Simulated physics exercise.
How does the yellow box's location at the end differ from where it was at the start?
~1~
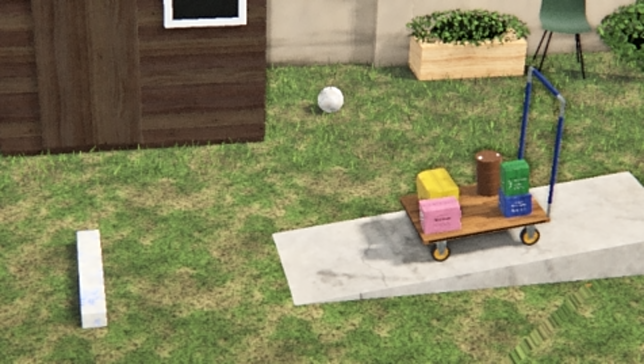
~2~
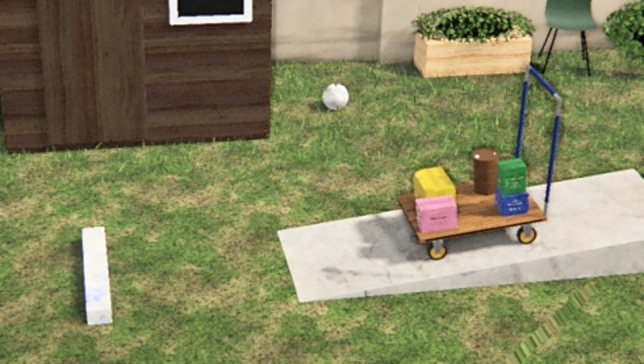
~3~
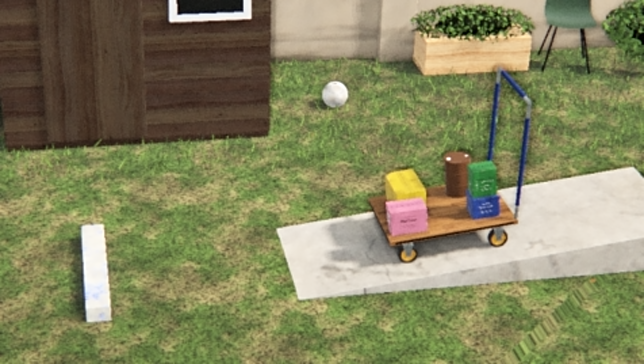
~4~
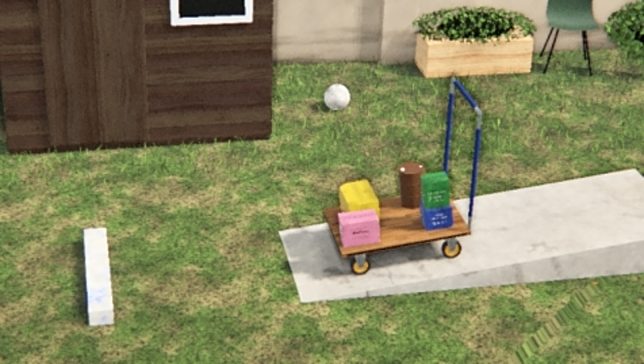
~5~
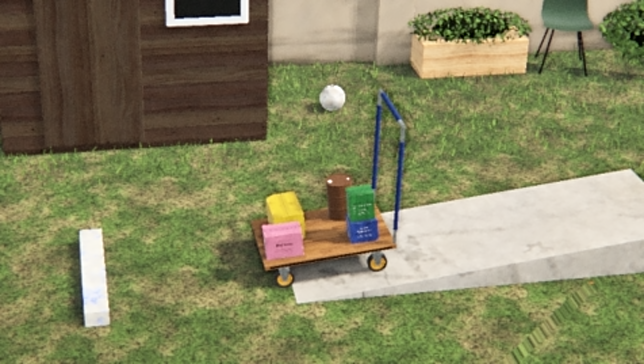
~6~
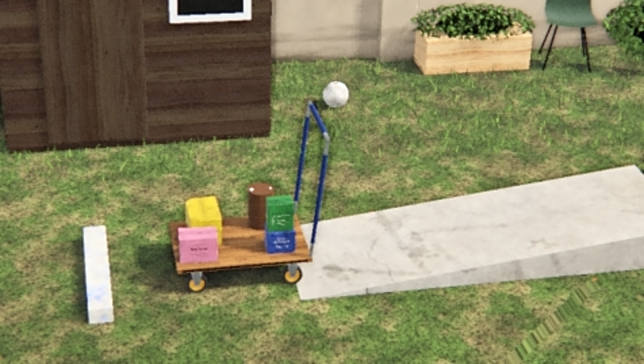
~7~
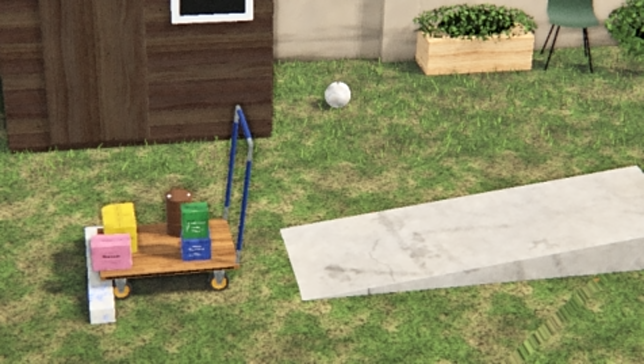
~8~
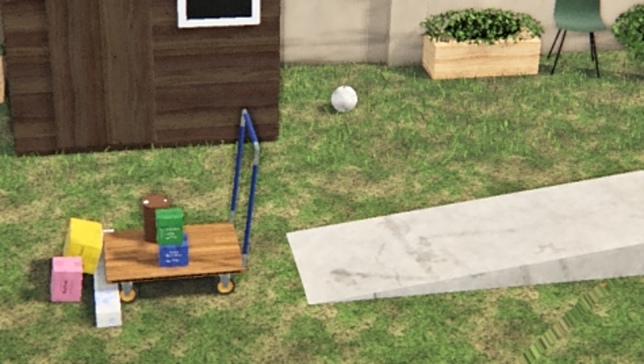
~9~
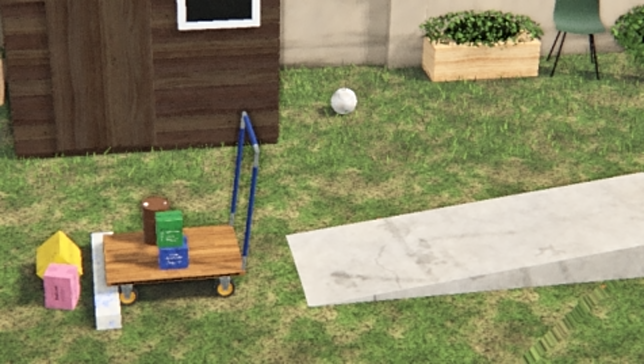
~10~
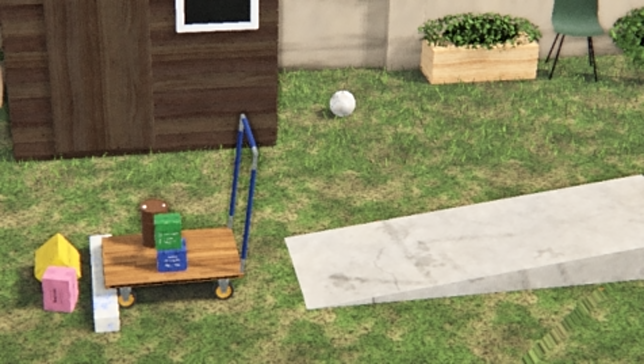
At the start the yellow box sits on the trolley on the ramp at the right. By the end it lies tipped on the grass at the far left, beyond the white kerb.
